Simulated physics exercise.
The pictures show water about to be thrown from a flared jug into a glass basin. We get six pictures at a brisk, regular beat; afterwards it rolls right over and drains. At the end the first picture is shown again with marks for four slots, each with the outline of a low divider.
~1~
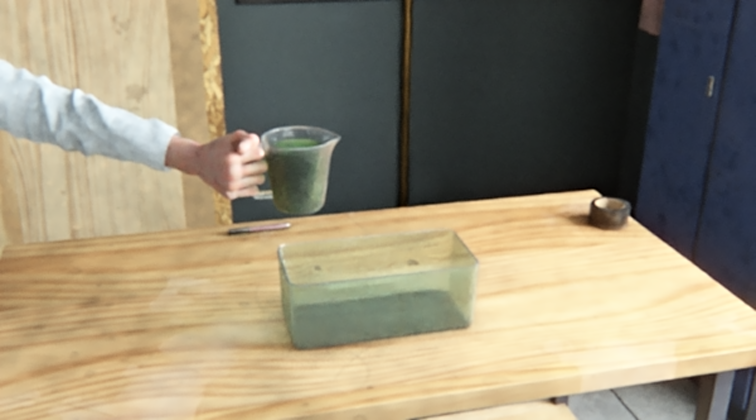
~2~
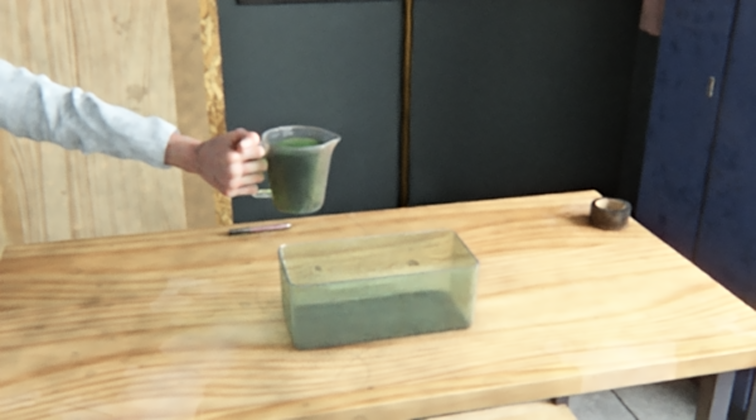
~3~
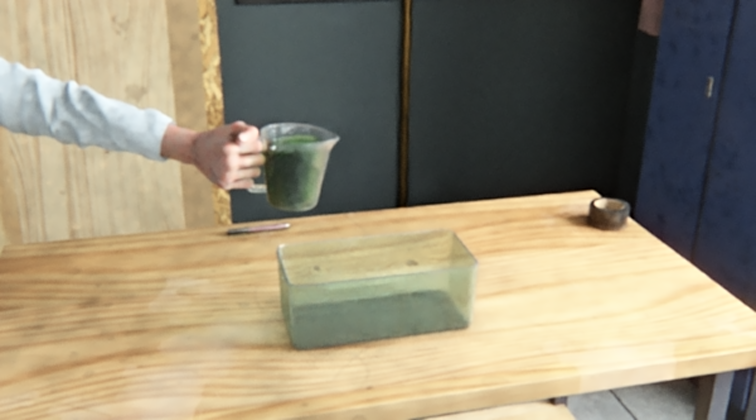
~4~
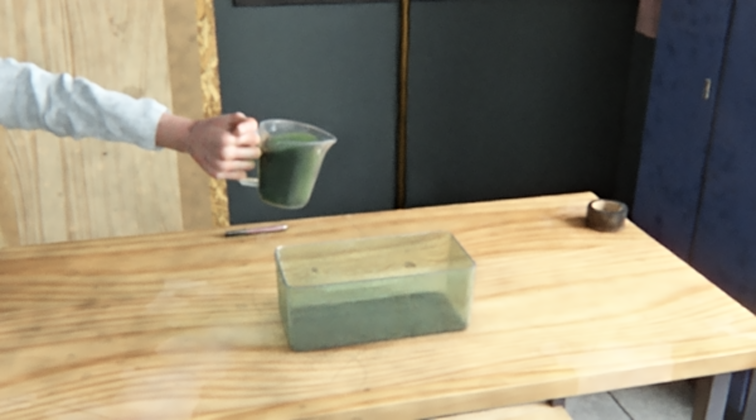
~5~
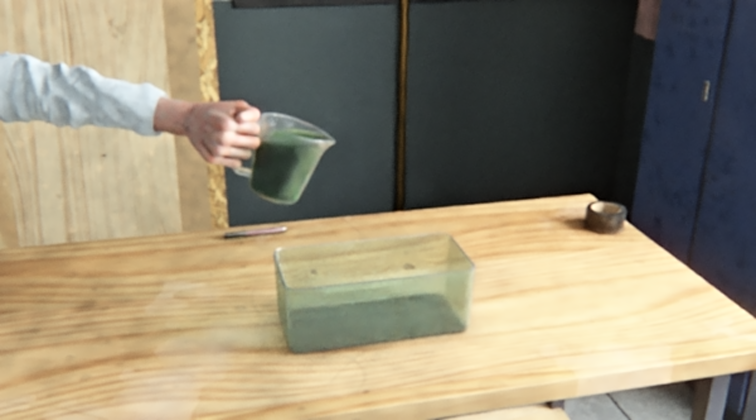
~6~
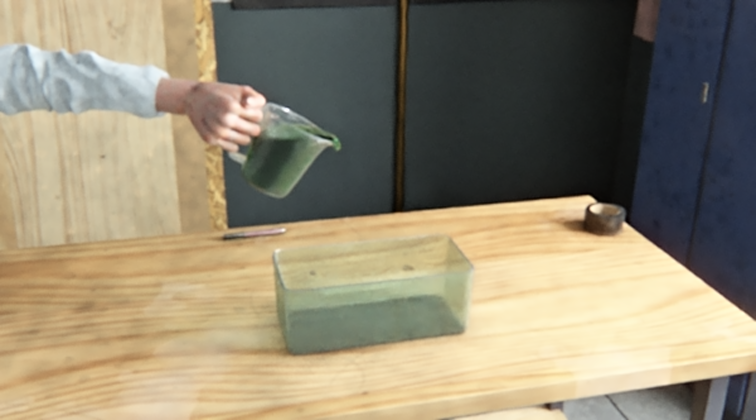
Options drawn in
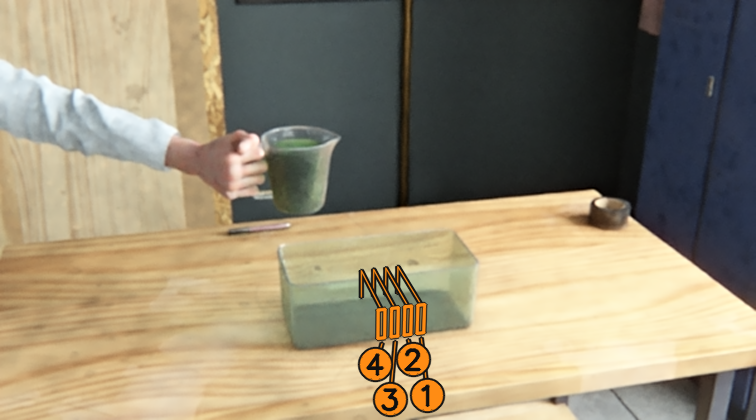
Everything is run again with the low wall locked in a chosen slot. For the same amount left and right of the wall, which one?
Take 1.
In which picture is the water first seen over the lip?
Picture 6.
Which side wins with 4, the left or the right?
The right one.
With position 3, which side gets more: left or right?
More ends on the right.
On the marked copy, 1 at (421, 338); 2 at (408, 339); 3 at (395, 341); 4 at (382, 343).
For position 1, about 47 % ends left of the wall and 50 % right of it; 3 % is lost outside.
For position 2, about 13 % ends left of the wall and 84 % right of it; 3 % is lost outside.
For position 3, about 6 % ends left of the wall and 91 % right of it.
For position 4, about 5 % ends left of the wall and 92 % right of it; 3 % is lost outside.
